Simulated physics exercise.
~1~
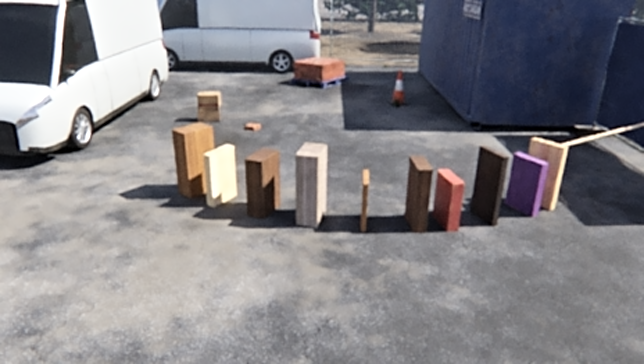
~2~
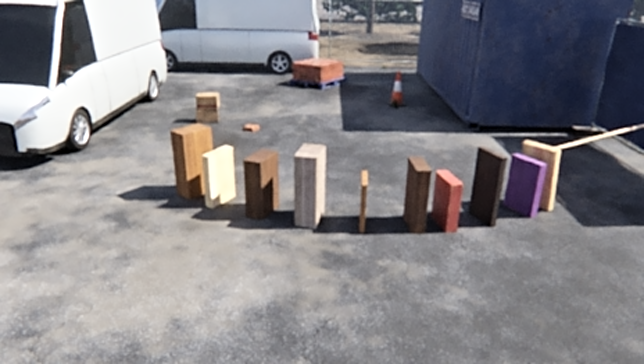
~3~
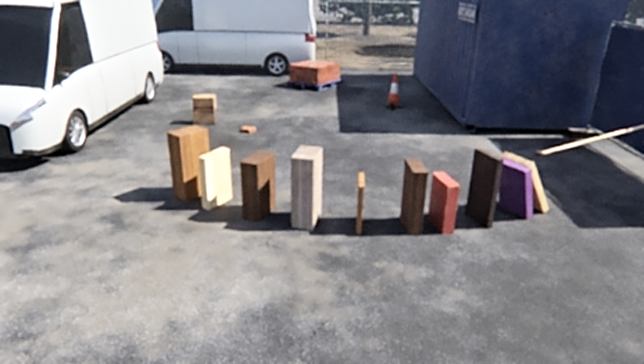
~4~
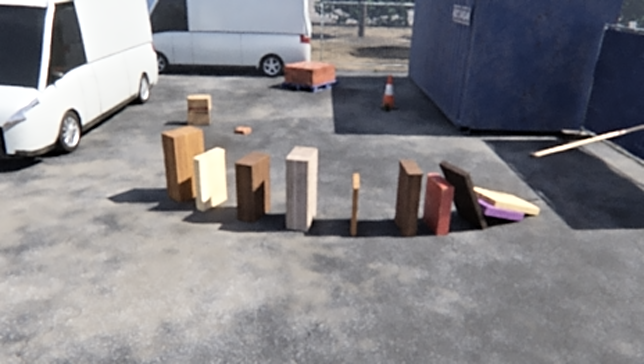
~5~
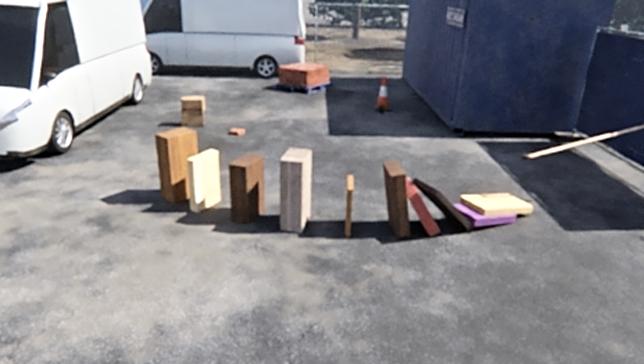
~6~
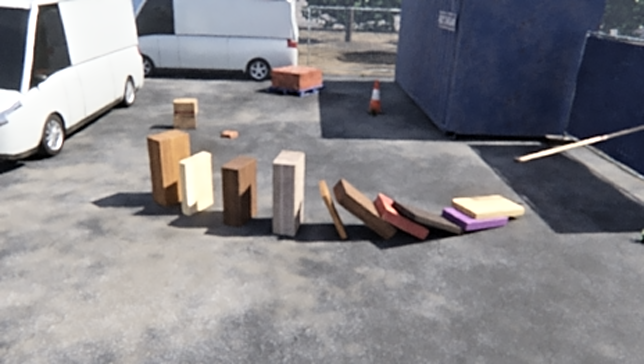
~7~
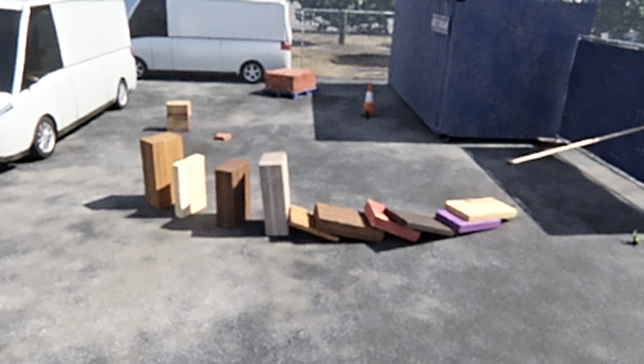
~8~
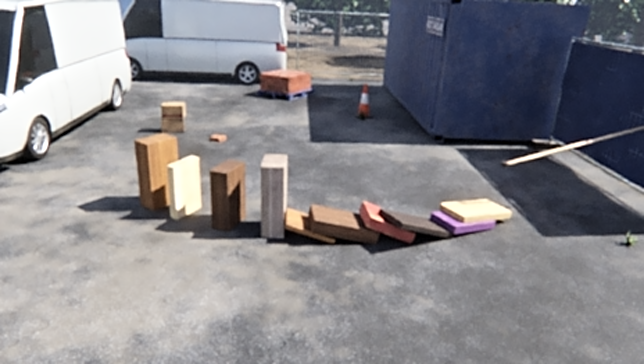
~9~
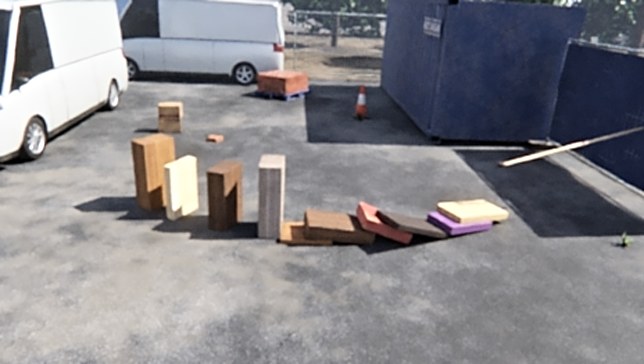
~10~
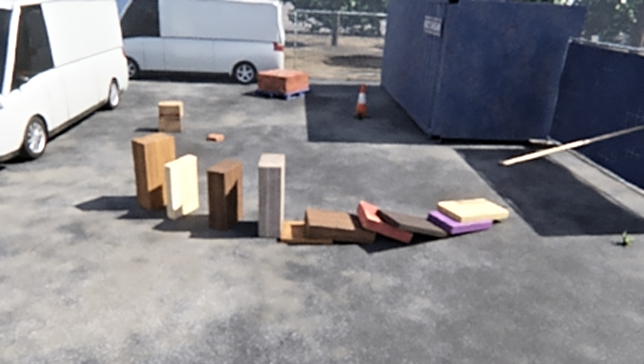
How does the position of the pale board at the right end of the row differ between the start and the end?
At the start the pale board stands upright on the pavement, and at the end it lies on its side, resting over the fallen purple board.
